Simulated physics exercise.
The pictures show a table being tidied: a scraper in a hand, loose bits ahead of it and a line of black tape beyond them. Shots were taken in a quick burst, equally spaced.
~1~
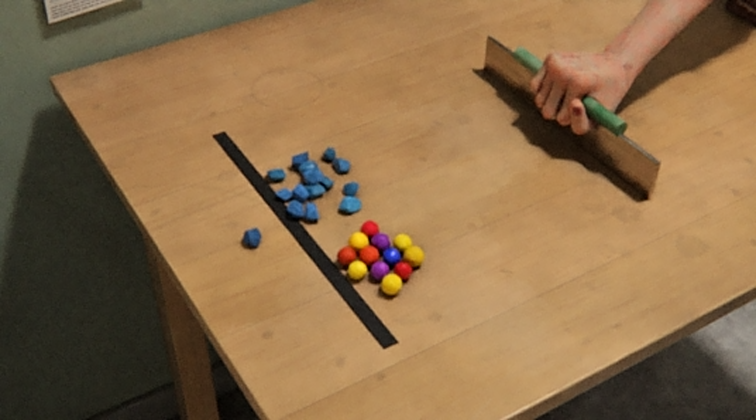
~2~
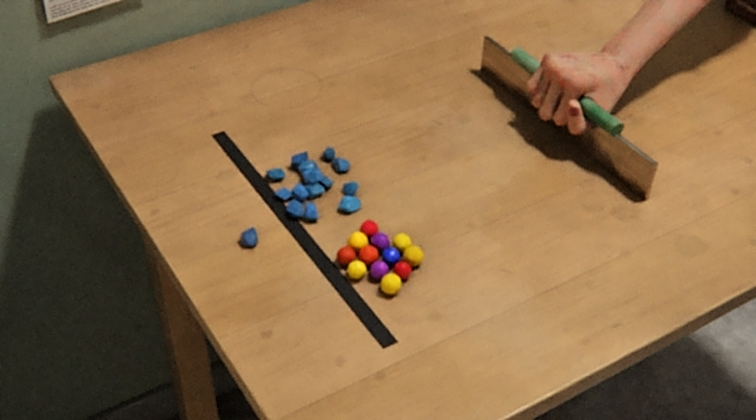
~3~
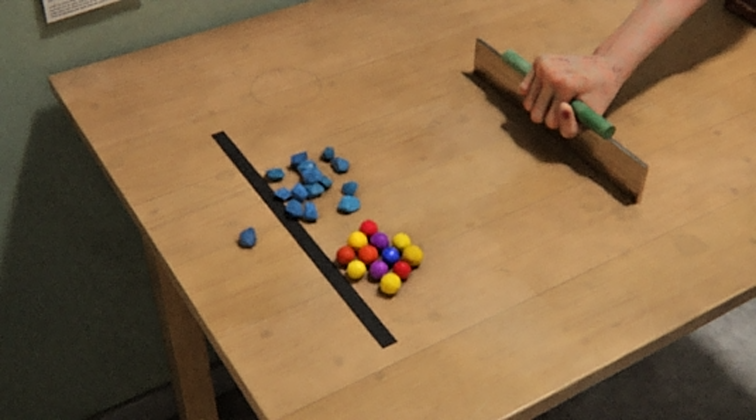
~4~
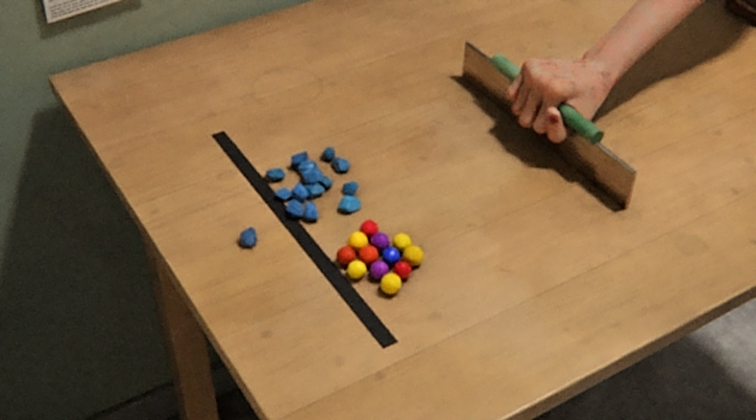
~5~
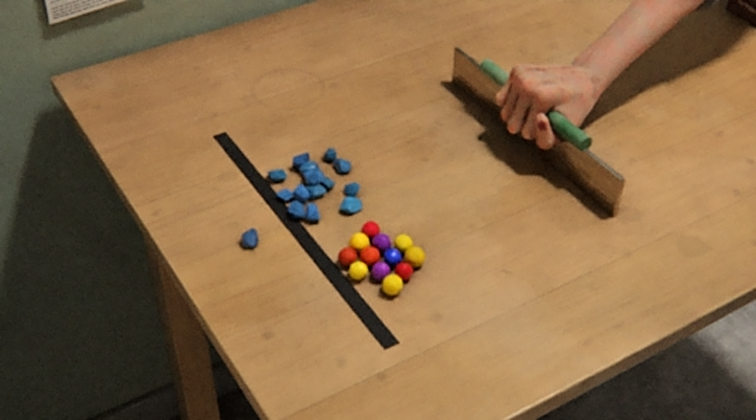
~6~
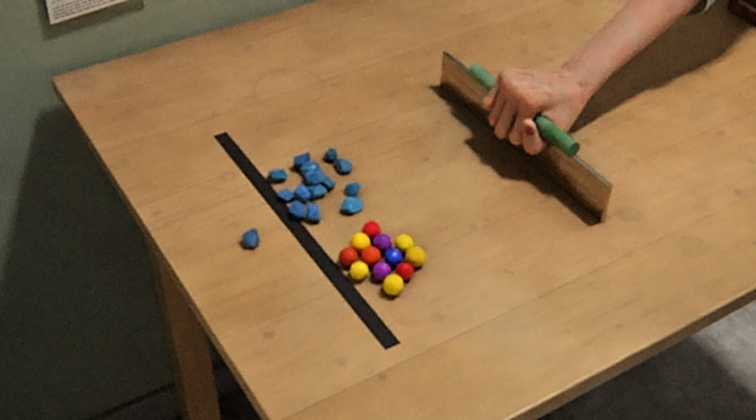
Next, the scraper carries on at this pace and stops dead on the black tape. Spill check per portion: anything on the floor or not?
As I see it, front portion: Some of it falls; back portion: None of it falls.
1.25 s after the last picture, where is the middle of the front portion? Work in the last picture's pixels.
I'd place its centre close to (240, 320).
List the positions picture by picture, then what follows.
Scraper at (642, 170), at rest; black tape at (226, 142), well back from the edge; edge at (178, 280); front portion at (369, 256), a few gumballs; back portion at (315, 191), a few aquarium stones, in the first picture.
Scraper at (639, 171); back portion at (315, 191), in the second picture.
Scraper at (630, 174); front portion at (368, 255), in the third picture.
Scraper at (618, 179); back portion at (315, 191), in the fourth picture.
Scraper at (607, 186); front portion at (370, 257), in the fifth picture.
Scraper at (594, 192); black tape at (227, 143); edge at (180, 281); front portion at (371, 257); back portion at (317, 192), in the sixth picture.
Then, 0.48 s after the last picture, scraper still moving, near (406, 155); front portion all on the table, its front near (359, 271); back portion all on the table, its front near (252, 238).
Then, 0.97 s after the last picture, scraper stopped at the black tape; front portion all on the table, its front near (297, 303); back portion all on the table, its front near (243, 246).
Then, 1.25 s after the last picture, scraper stopped at the black tape; front portion all on the table, its front near (214, 305); back portion all on the table, its front near (218, 215).
At rest, scraper stopped at the black tape; front portion all over the edge; back portion all on the table, its front near (218, 215).
